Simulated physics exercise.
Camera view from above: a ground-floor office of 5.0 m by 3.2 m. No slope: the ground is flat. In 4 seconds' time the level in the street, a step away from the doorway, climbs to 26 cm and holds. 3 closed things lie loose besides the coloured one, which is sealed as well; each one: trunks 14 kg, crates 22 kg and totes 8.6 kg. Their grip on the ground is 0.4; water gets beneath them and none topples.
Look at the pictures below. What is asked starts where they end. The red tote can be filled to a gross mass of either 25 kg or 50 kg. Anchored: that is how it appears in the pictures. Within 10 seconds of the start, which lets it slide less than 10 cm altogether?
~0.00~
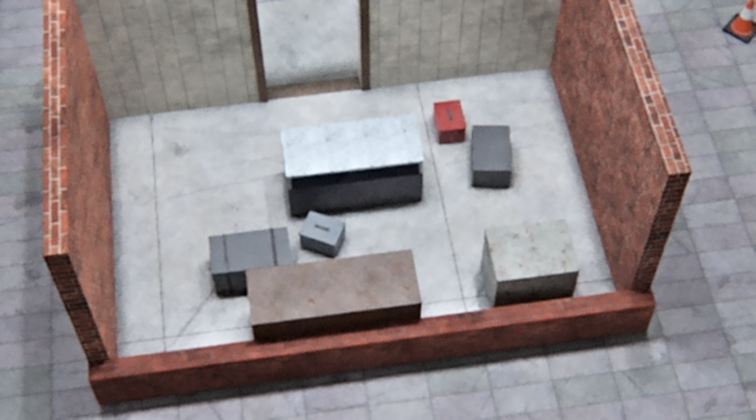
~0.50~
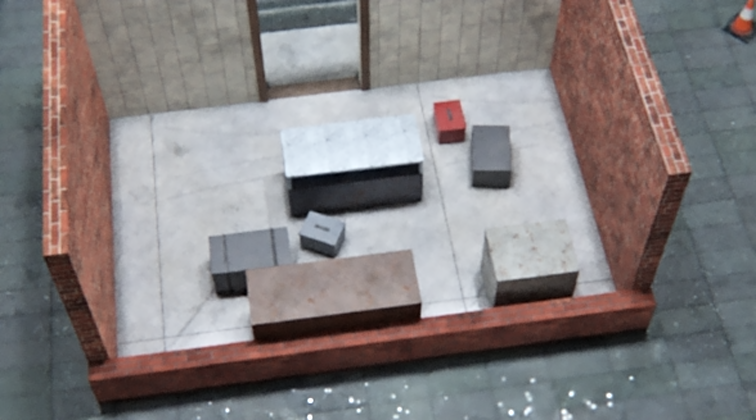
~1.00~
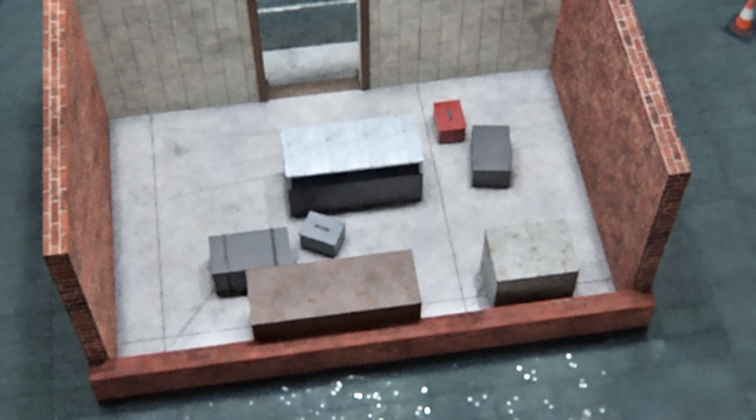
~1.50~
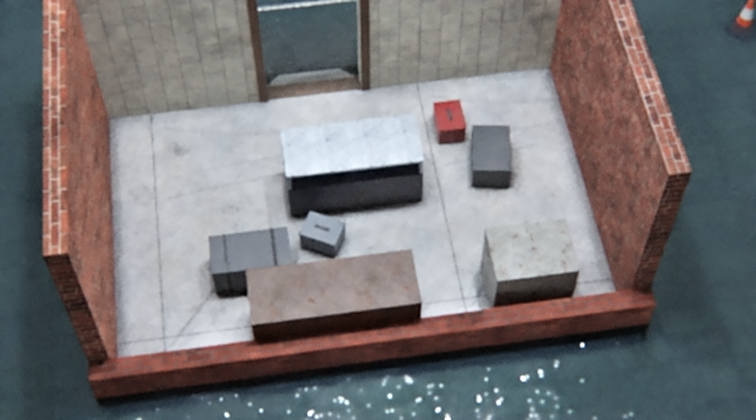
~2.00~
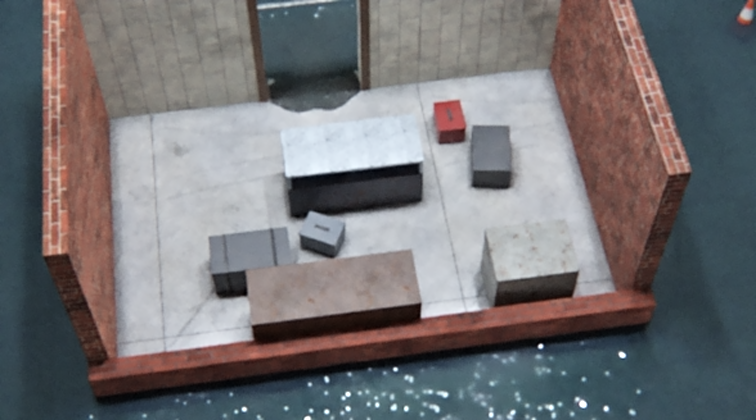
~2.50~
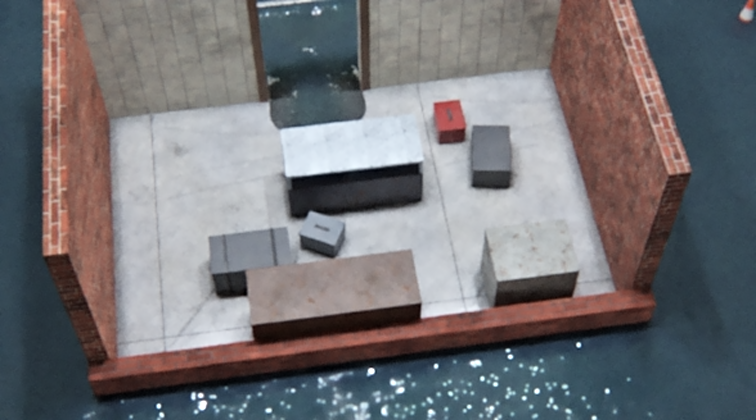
Larger mass.
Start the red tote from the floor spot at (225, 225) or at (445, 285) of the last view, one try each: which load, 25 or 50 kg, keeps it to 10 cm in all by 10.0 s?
Any load; any load.
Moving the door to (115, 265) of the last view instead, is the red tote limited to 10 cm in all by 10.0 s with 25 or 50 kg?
Okay, so the light mass does it.
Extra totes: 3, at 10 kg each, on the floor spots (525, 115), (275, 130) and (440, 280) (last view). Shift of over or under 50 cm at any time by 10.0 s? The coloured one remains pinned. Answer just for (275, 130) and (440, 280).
Note, in sequence: Exceeded, not exceeded.
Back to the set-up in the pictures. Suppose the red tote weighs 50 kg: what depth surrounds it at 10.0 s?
About 10 cm.
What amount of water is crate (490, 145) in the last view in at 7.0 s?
About 4 cm.
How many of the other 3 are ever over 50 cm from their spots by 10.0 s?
My count gives 1.
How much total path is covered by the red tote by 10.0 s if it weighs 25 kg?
It would cover some 60 cm all told.
After 3.5 s the red tote would be 0 cm from its start with 25 kg and 0 cm from its start with 50 kg; 1 cm of water round it then.
After 4.5 s the red tote would be 0 cm from its start with 25 kg and 0 cm from its start with 50 kg; 6 cm of water round it then.
After 7.0 s the red tote would be 38 cm from its start with 25 kg and 0 cm from its start with 50 kg; 9 cm of water round it then.
After 10.0 s the red tote would be 58 cm from its start with 25 kg and 0 cm from its start with 50 kg; 10 cm of water round it then.
